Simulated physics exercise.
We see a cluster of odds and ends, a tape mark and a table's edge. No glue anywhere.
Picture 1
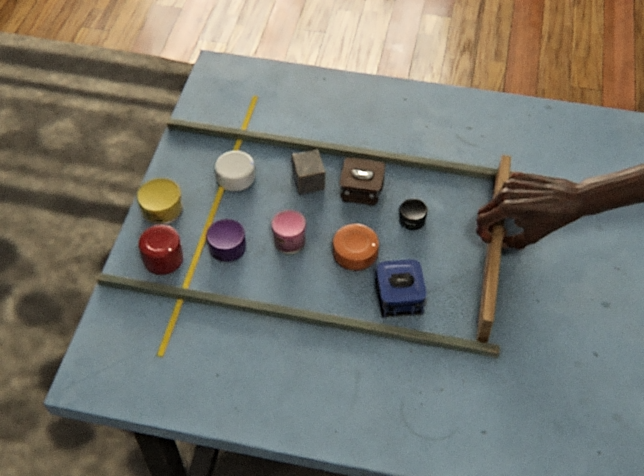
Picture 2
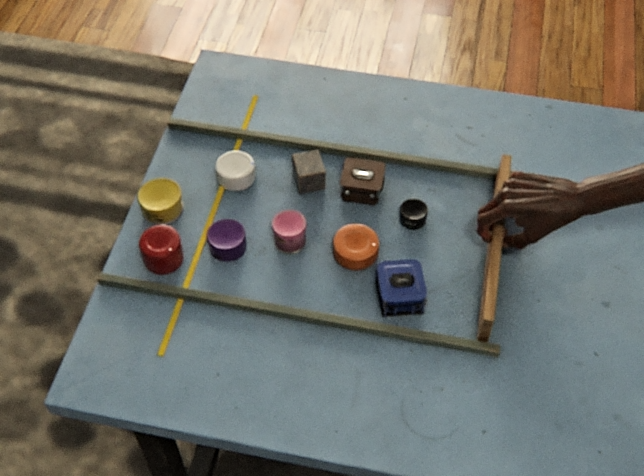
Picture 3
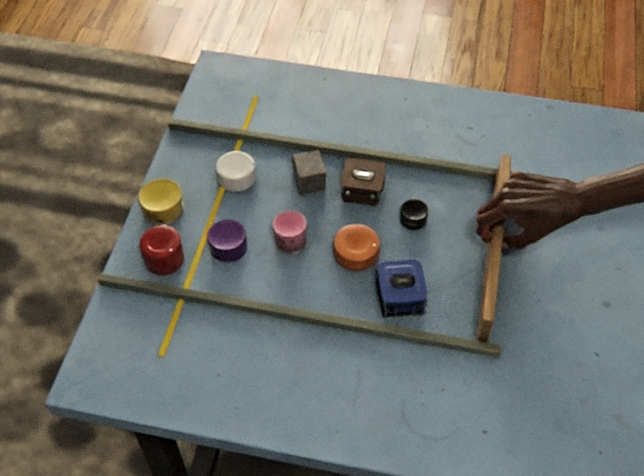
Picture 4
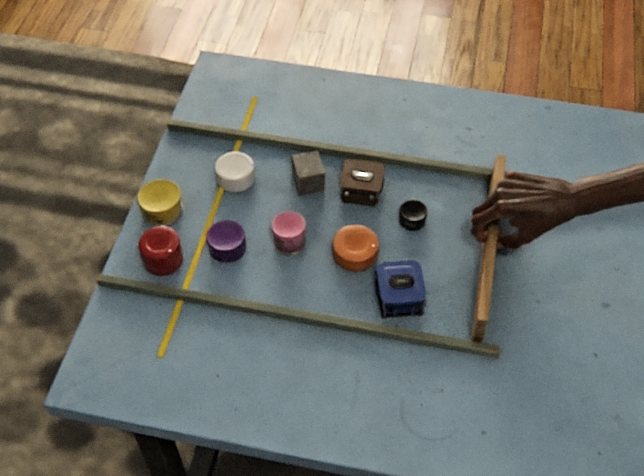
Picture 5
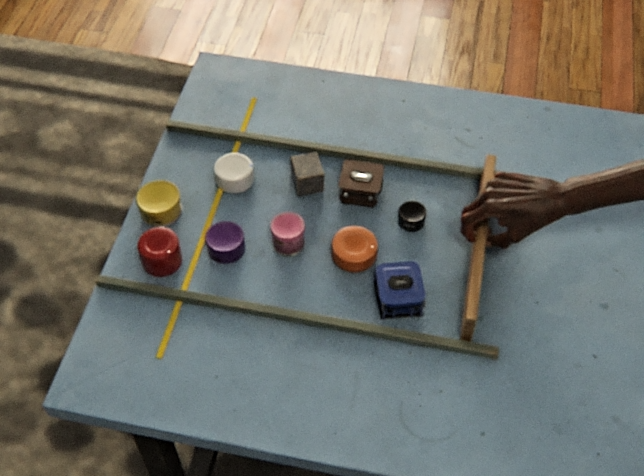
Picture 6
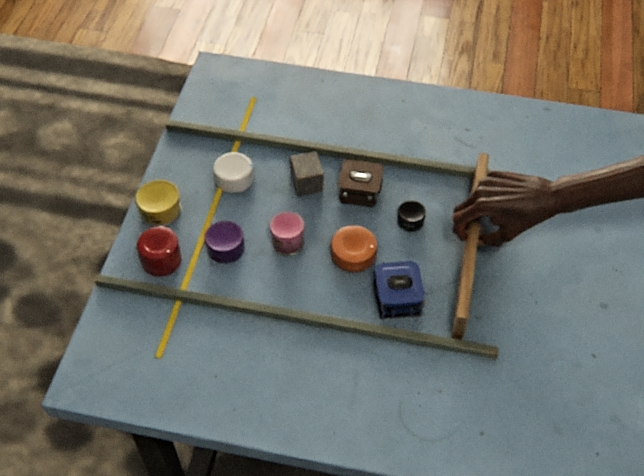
A hand holds a wooden board still, then slides it slightly left toward small objects.
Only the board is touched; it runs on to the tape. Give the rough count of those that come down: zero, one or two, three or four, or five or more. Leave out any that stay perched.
The number that fall off is one or two.
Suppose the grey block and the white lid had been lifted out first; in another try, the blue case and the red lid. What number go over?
First 1, then 2.
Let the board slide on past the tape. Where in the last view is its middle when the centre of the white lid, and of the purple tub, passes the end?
Its middle is around (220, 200) and around (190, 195).
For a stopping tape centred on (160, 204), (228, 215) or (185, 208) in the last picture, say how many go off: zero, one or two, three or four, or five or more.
Taking them in turn, five or more; zero; five or over.
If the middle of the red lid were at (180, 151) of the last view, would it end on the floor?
Then it falls.
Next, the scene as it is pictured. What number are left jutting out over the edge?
1 of them.
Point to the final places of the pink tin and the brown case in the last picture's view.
About (149, 205), and the other about (209, 158).
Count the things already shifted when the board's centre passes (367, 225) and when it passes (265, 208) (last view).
First 4, then 9.
Early on, none off yet; yellow tin at rest near (159, 204); red lid at rest near (160, 251); white lid at rest near (234, 173).
A while later, none off yet; yellow tin at rest near (158, 203); red lid travelled a little near (142, 256); white lid travelled about its own width near (182, 165).
Finally, the number that fall off is one or two; lost, white lid and yellow tin.
